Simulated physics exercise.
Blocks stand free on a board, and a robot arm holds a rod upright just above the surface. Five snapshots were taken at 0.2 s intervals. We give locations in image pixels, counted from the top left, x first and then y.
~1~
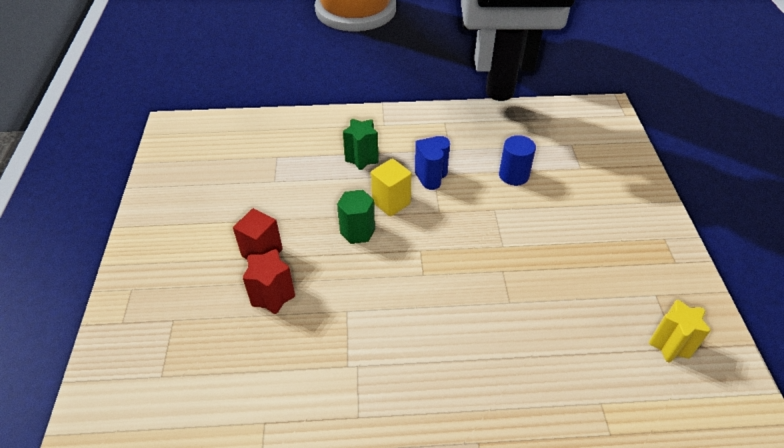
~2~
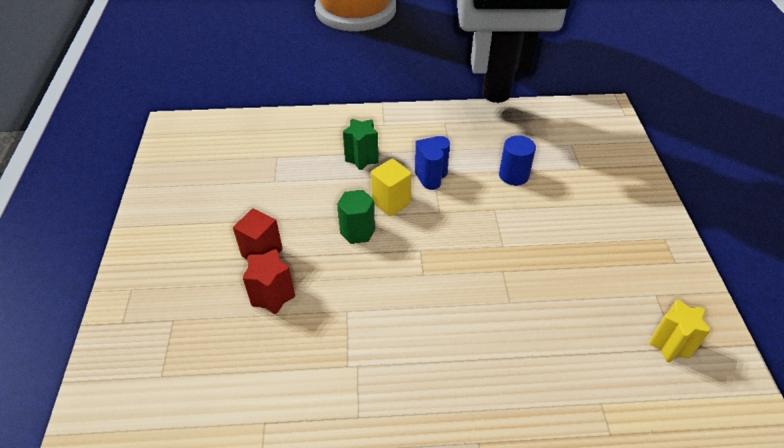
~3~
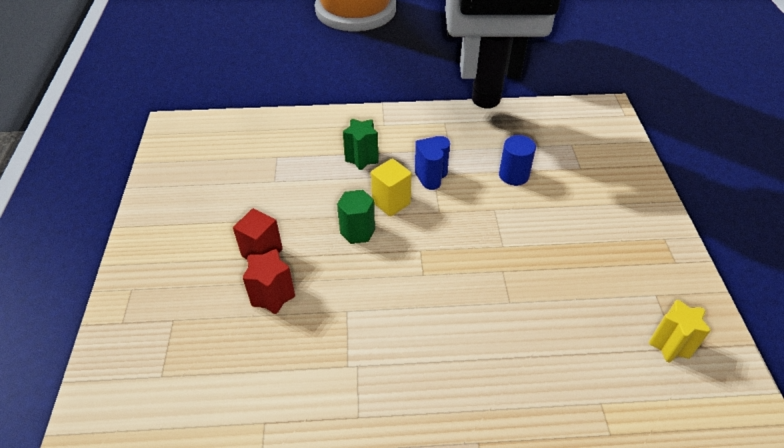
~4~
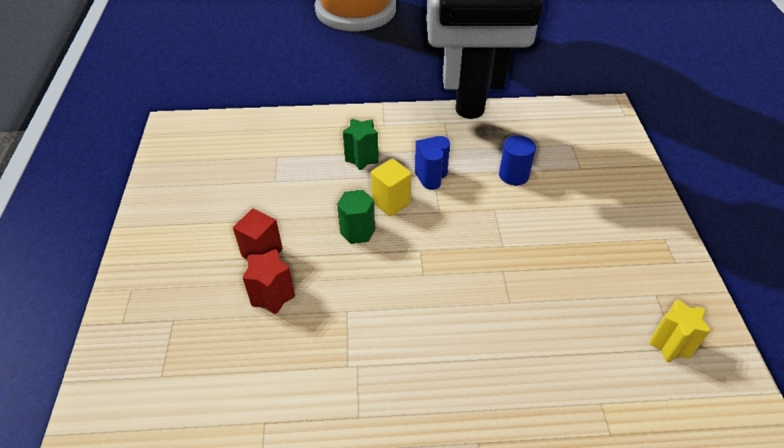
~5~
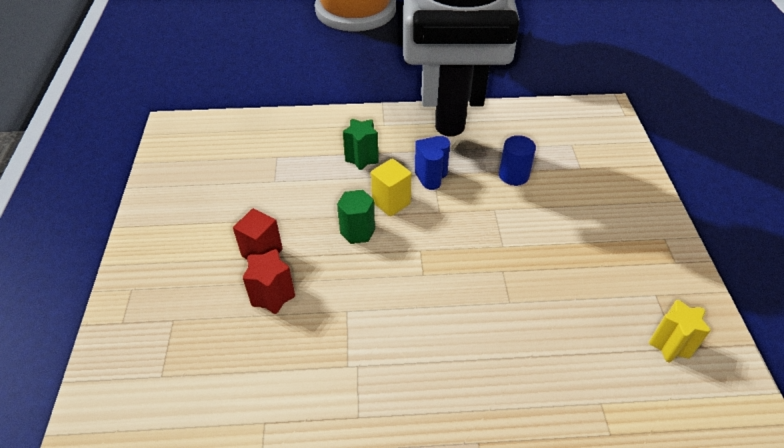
A robot arm's dark rod moved slowly left and toward the viewer, from beyond the board's far edge to just behind the blue heart block, while the scattered red, green, blue and yellow blocks stayed still.
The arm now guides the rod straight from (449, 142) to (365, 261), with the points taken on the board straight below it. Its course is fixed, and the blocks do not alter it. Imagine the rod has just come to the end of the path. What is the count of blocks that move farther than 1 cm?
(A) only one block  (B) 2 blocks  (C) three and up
My answer is option C.
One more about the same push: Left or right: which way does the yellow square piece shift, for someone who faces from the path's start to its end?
Taking start-to-end as forward, the block's sideways shift goes to the right.
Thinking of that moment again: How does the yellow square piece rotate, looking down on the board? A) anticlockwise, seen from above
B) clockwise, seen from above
Option B.
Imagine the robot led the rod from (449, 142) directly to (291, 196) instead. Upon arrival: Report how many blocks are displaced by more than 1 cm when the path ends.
Displaced: One.
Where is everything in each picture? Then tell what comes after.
In the first picture, lower end of the rod at (500, 94), tops of blocks, green hexagon at (356, 201), green star block at (361, 128), yellow square piece at (391, 172), blue heart block at (433, 146).
In the second picture, rod at (496, 95), blocks as before.
In the third picture, rod at (486, 101), blocks as before.
In the fourth picture, rod at (470, 111), blocks as before.
In the fifth picture, rod at (450, 128), green hexagon at (356, 201), green star block at (361, 128), yellow square piece at (391, 172), blue heart block at (433, 146).
The first path, step by step. One third of the way, rod at (424, 164); blue heart block at (424, 169), turned 15° clockwise.
Two thirds of the way, rod at (396, 203); green hexagon at (335, 212), turned 15° anticlockwise; yellow square piece at (362, 192), turned 45° clockwise; blue heart block at (417, 206), turned 30° anticlockwise.
At the end, rod at (364, 248); green hexagon at (327, 215), turned 35° anticlockwise; green star block not moved; yellow square piece at (352, 195), turned 70° clockwise; blue heart block at (417, 210), turned 45° anticlockwise.
